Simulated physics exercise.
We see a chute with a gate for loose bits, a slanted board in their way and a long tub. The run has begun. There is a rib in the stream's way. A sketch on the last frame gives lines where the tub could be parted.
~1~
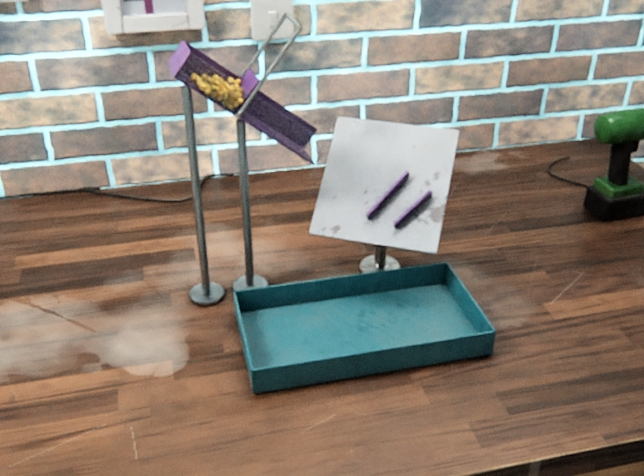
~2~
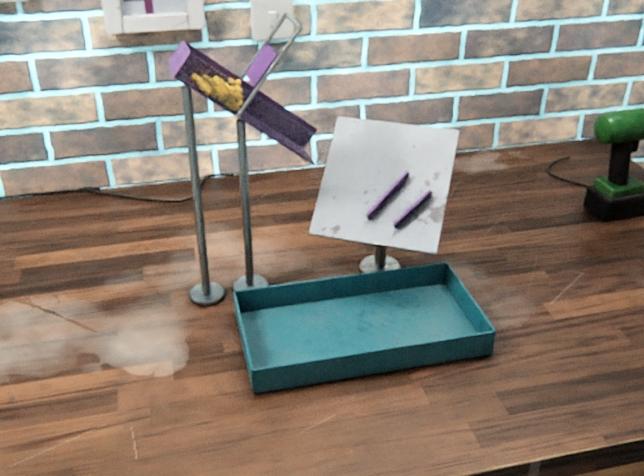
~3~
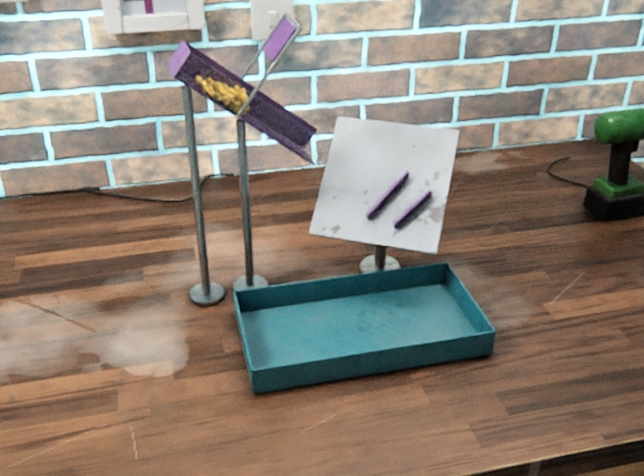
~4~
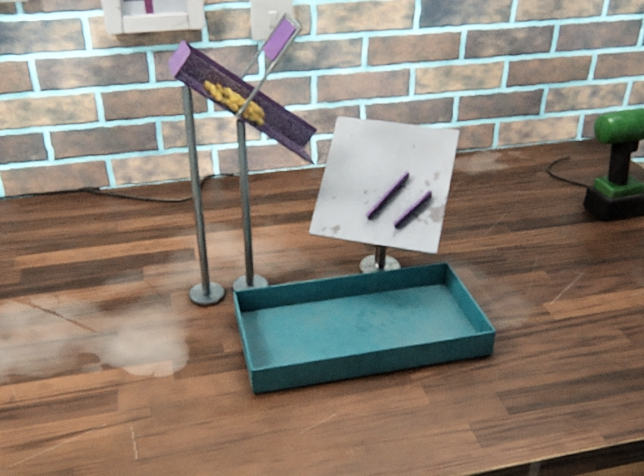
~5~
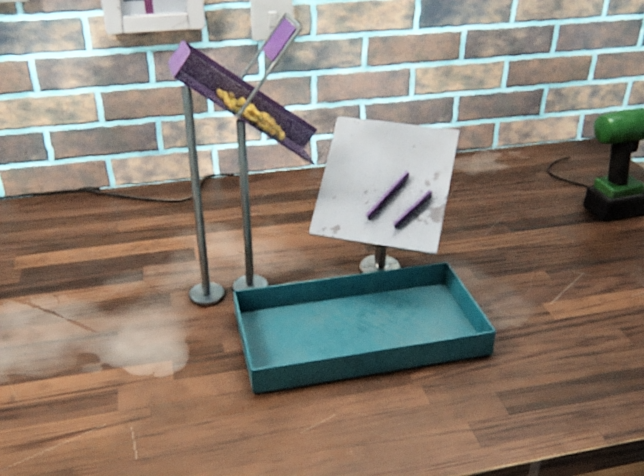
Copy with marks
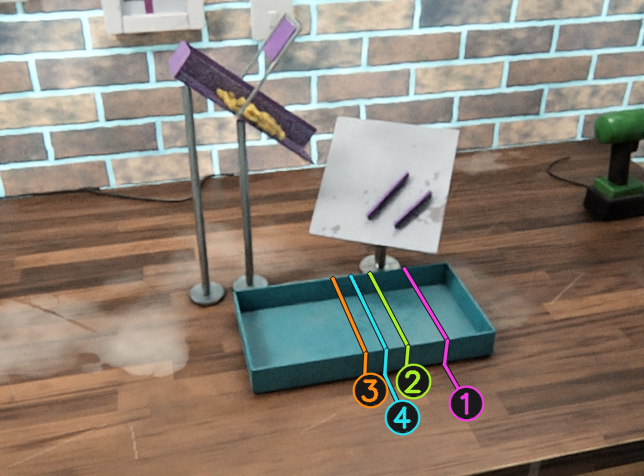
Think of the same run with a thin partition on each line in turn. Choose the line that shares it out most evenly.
Best: 3.
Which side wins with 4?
More lands on the left.
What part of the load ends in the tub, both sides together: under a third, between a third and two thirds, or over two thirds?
It is over two thirds.
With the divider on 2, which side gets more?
The left side.
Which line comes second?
That is line 4.
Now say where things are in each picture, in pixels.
In the first picture, load behind the gate (224, 92), puffed corn balls; lip of the chute (309, 157), sloping fairly steeply.
In the second picture, middle of the board (385, 181), tilted fairly steeply; middle of its low edge (371, 243); of its high edge (398, 123).
In the third picture, front corners of the tub (252, 370) and (495, 331), empty; front of the load (245, 107).
In the fourth picture, middle of the load (233, 104); its front (262, 115), roughly a third of the way to the lip; rib from (431, 190) to (394, 224); rib from (407, 171) to (367, 215).
In the fifth picture, middle of the load (250, 110); its front (282, 135), roughly two thirds of the way to the lip.
On the marked copy, line 1 crosses the front rim at (446, 339); line 2 crosses the front rim at (407, 345); line 3 crosses the front rim at (365, 352); line 4 crosses the front rim at (385, 349).
With 1, of what is caught, every piece on the left of the divider, not one piece on the right.
With 2, of what is caught, almost all on the left of the divider, just a few on the right.
With 3, of what is caught, roughly half on the left of the divider, roughly half on the right.
With 4, of what is caught, the larger part on the left of the divider, roughly a quarter on the right.
